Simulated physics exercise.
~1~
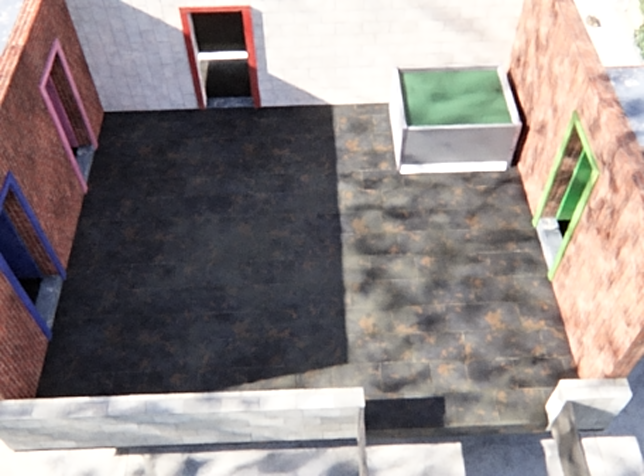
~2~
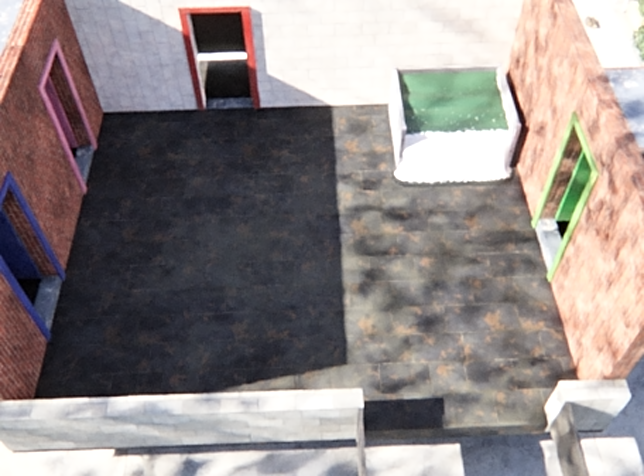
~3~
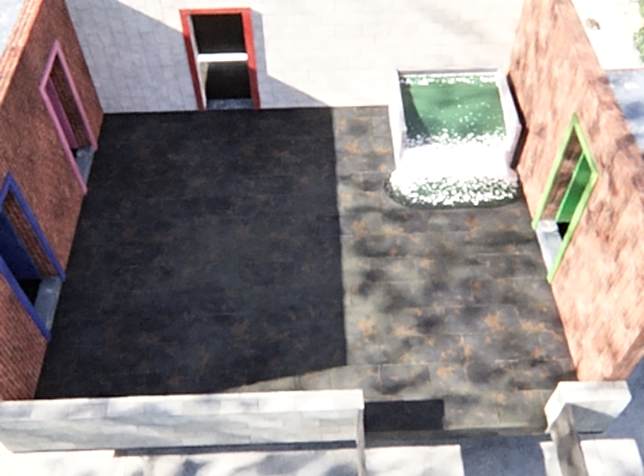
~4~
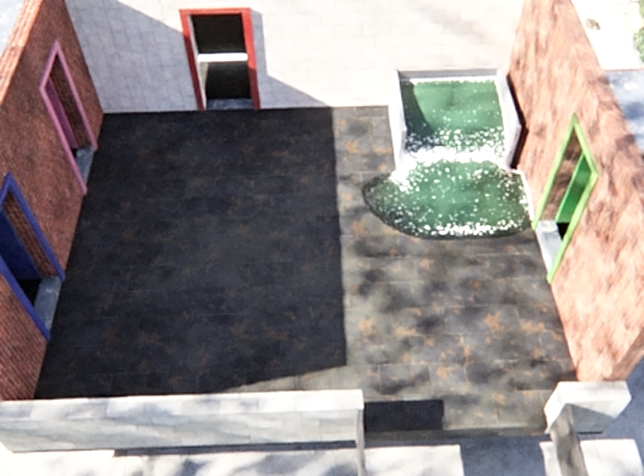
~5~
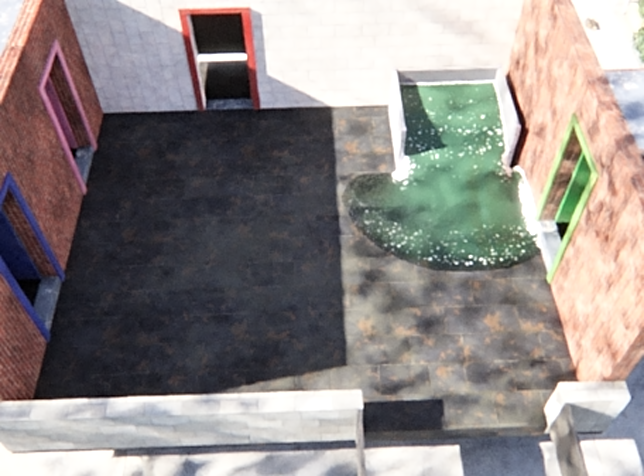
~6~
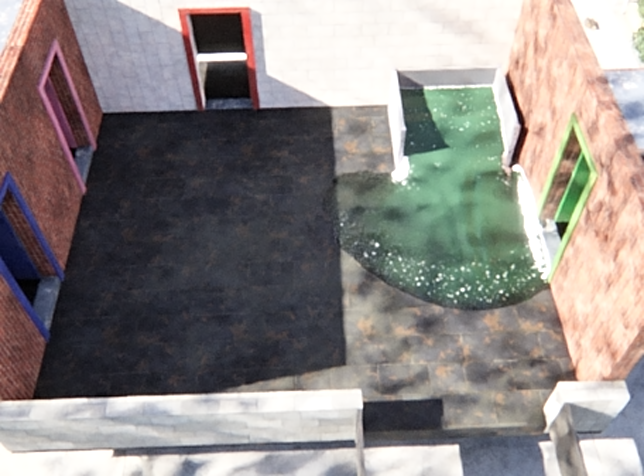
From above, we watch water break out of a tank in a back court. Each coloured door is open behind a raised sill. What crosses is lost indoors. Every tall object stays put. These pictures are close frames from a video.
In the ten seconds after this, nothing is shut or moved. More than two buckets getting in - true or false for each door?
Red door: False; green door: False; pink door: False; blue door: False.
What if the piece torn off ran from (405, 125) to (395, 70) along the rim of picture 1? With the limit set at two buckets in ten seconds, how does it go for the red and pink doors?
Red exceeds the limit, pink exceeds the limit.
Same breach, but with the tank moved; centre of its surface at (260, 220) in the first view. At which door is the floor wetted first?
The one in blue, that's the one.
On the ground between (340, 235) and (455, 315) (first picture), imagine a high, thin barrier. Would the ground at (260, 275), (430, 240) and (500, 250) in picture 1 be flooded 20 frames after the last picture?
Results in order: Bone-dry / swamped / swamped.
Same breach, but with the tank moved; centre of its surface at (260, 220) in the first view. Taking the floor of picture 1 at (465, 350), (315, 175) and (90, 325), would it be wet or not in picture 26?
As listed: Reached, untouched, reached.
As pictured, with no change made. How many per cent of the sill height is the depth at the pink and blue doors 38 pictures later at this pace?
Some 0 percent, then some 30 percent.
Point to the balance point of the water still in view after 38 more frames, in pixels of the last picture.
About (344, 295).
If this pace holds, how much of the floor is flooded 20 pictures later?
I reckon 50 per cent or so.
A moment on, water covers 35 % of the floor; the red door not reached, the green door wet at the sill, nothing in, the pink door not reached, the blue door not reached.
Next, water covers 45 % of the floor; the red door not reached, the green door wet at the sill, nothing in, the pink door not reached, the blue door not reached.
Then, water covers 50 % of the floor; the red door not reached, the green door wet at the sill, nothing in, the pink door not reached, the blue door not reached.
Later, water covers 55 % of the floor; the red door not reached, the green door wet at the sill, nothing in, the pink door not reached, the blue door wet at the sill, nothing in.
In the end, water covers 80 % of the floor; the red door not reached, the green door wet at the sill, nothing in, the pink door wet at the sill, nothing in, the blue door wet at the sill, nothing in.
